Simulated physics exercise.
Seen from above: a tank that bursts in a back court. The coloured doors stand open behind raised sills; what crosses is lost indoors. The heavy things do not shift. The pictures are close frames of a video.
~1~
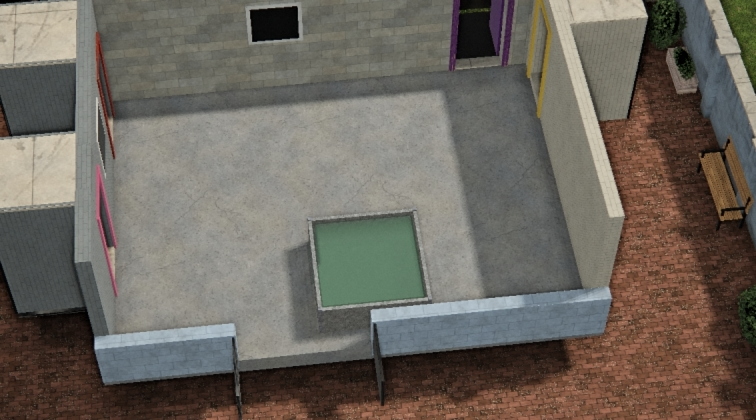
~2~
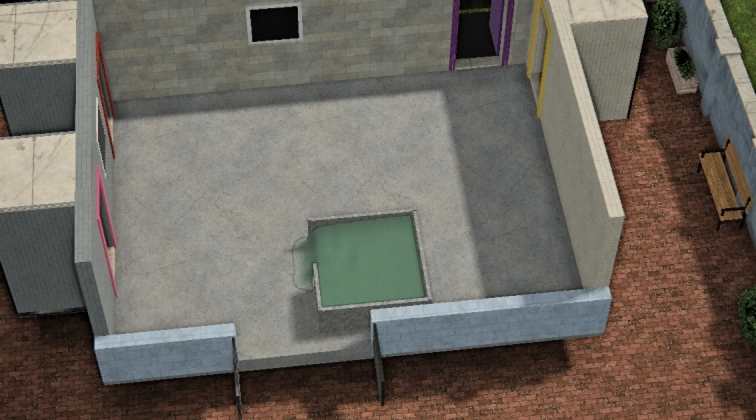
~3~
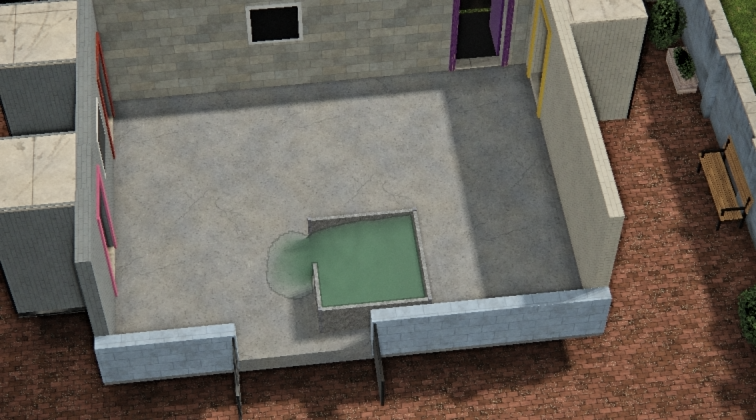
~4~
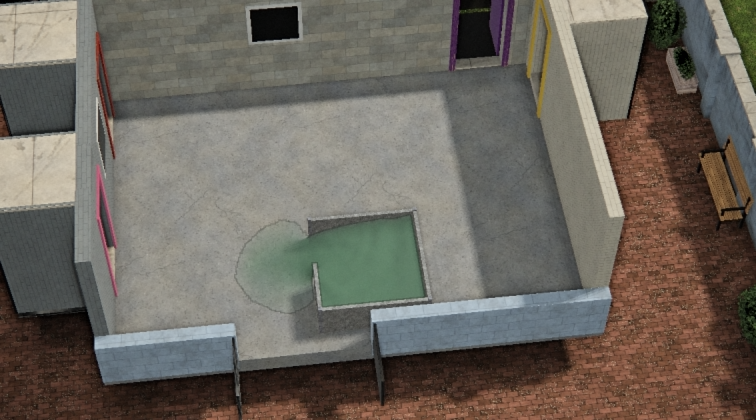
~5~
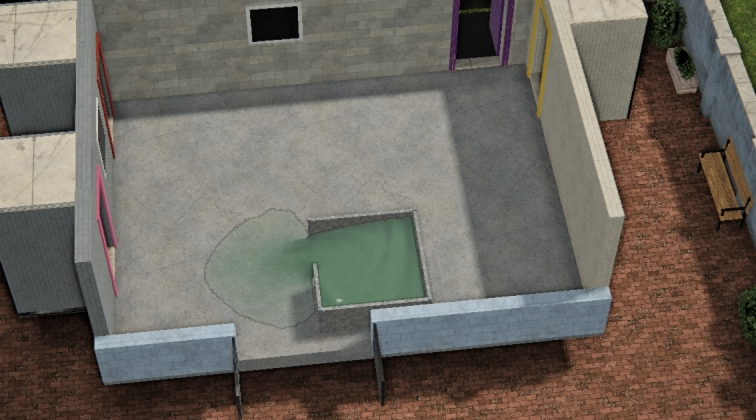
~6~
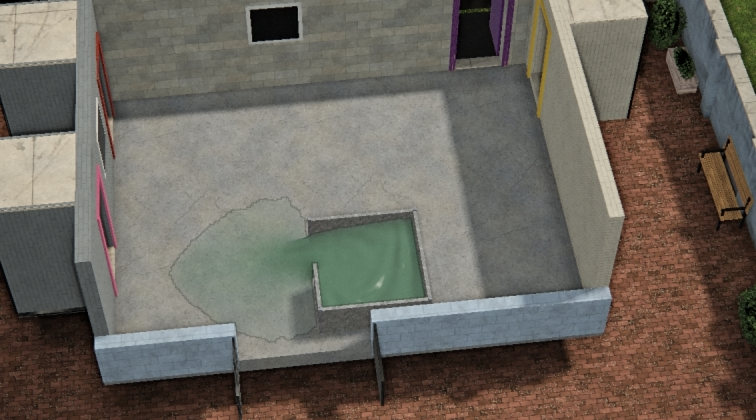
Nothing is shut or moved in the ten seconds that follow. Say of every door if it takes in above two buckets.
One by one: The purple door holds within the limit; the yellow door holds within the limit; the red door floods; the pink door floods.
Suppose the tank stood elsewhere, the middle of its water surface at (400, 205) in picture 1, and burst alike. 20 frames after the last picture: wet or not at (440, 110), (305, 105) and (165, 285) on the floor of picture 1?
As listed: Clear, free of water, awash.
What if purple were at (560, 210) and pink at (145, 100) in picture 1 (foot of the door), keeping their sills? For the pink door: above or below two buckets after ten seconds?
In short: The pink door goes over.
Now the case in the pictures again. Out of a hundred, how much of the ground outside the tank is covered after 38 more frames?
Some 45 per cent.
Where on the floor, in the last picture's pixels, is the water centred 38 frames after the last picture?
Roughly at (231, 230).
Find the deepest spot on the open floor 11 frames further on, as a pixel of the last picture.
I would point to (117, 342).
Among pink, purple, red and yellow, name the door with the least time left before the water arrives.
The one in pink.
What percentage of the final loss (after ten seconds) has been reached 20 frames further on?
Roughly 40 per cent.
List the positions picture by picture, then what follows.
In the first frame, the tank at (369, 261) is whole and still.
In the second frame, water pours out at (315, 257) and has run to (303, 242).
In the third frame, water pours out at (315, 258) and has run to (271, 279).
In the fourth frame, water pours out at (315, 258) and has run to (243, 282).
In the fifth frame, the front is at (211, 265), out from the gap at (315, 258).
In the sixth frame, the front is at (176, 272), out from the gap at (315, 258).
A moment on, water covers 25 % of the floor; the purple door not reached, the yellow door not reached, the red door not reached, the pink door under two buckets in.
Next, water covers 30 % of the floor; the purple door not reached, the yellow door not reached, the red door wet at the sill, nothing in, the pink door over two buckets in.
Then, water covers 30 % of the floor; the purple door not reached, the yellow door not reached, the red door under two buckets in, the pink door far over two buckets in.
Later, water covers 45 % of the floor; the purple door not reached, the yellow door not reached, the red door over two buckets in, the pink door far over two buckets in.
In the end, water covers 70 % of the floor; the purple door wet at the sill, nothing in, the yellow door not reached, the red door far over two buckets in, the pink door far over two buckets in.
